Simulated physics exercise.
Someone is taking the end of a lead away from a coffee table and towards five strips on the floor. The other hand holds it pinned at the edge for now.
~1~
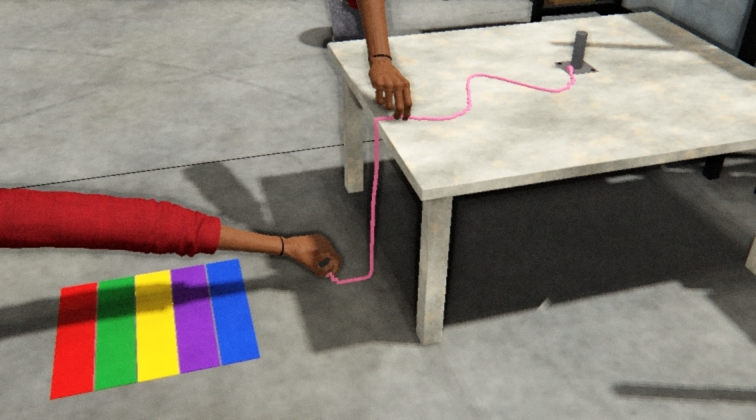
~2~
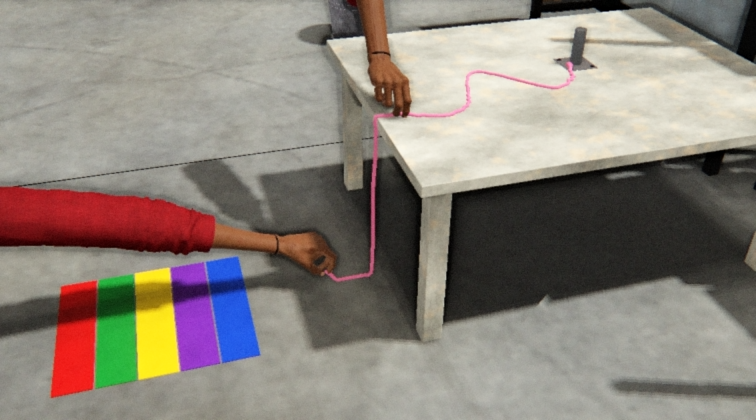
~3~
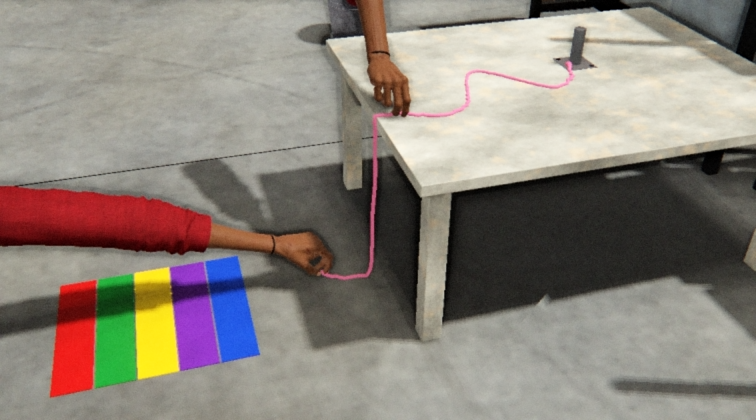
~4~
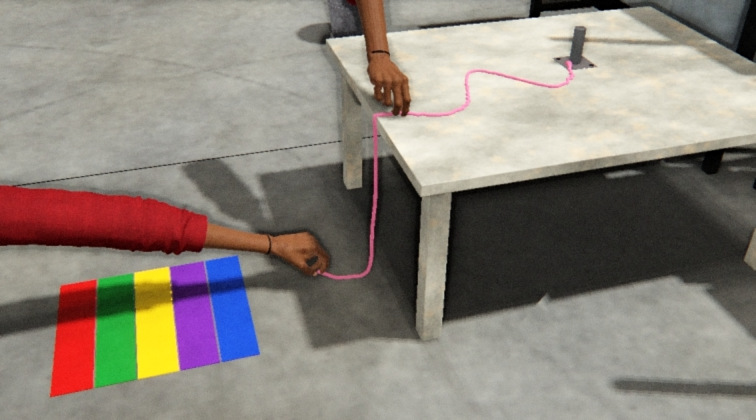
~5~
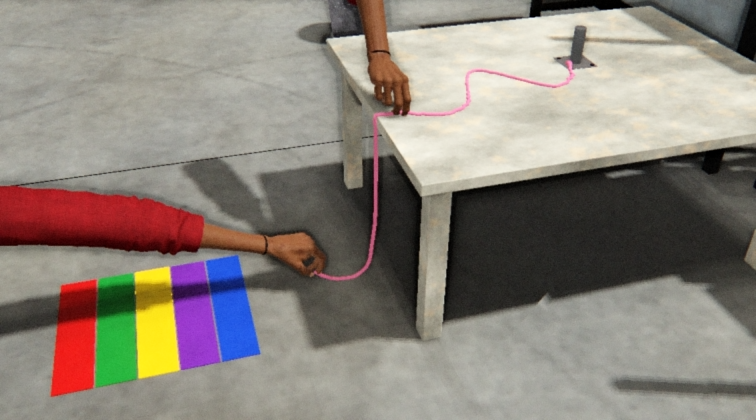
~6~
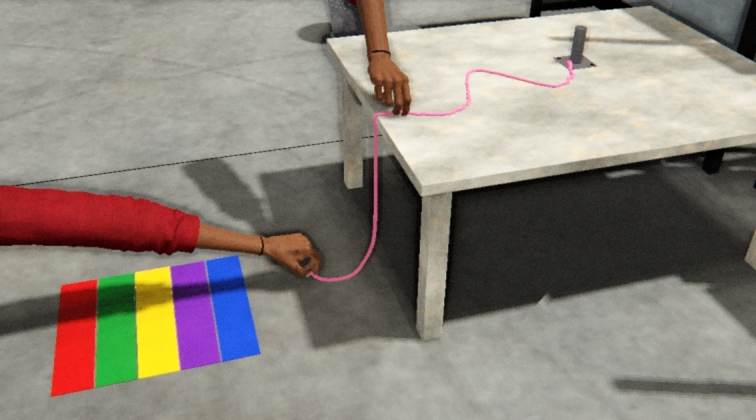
In this clip, one hand holds a pink cord at the edge of a pale table while another hand, in a red sleeve, draws its lower end slightly left near five coloured strips on the floor.
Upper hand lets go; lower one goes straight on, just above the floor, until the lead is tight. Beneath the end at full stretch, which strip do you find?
You find the red strip.
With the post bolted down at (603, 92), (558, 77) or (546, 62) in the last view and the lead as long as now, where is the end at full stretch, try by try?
You'd get roughly (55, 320), (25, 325) and (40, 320), one for each try.
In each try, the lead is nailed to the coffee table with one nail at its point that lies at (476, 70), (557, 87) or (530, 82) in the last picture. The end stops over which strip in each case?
Per pin spot: Yellow / green / green.
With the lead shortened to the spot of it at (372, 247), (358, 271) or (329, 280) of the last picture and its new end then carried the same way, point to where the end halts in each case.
Taking them in turn, it's about (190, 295), then about (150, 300), and finally about (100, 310).
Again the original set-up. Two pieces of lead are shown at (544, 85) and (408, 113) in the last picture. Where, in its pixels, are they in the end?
You'll find the first mark at (501, 77) and the second mark at (298, 152).
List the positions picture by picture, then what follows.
The first picture shows end (330, 273); blue (238, 341); purple (198, 349); yellow (158, 356); green (116, 364); red (73, 373).
The second picture shows end (325, 271); lead through (572, 80) (500, 75) (468, 96) (408, 115) (374, 177) (372, 250).
The third picture shows end (322, 271).
The fourth picture shows end (318, 272); lead through (572, 79) (499, 74) (467, 94) (408, 114) (376, 176) (372, 249).
The fifth picture shows end (315, 272).
The sixth picture shows end (311, 273); lead through (572, 78) (499, 74) (468, 94) (408, 113) (376, 176) (371, 249).
Early on, end near (134, 305); over yellow.
Midway, end near (95, 312); over green.
At the end of the slack, end near (72, 316); over red. The end stops over the red strip.
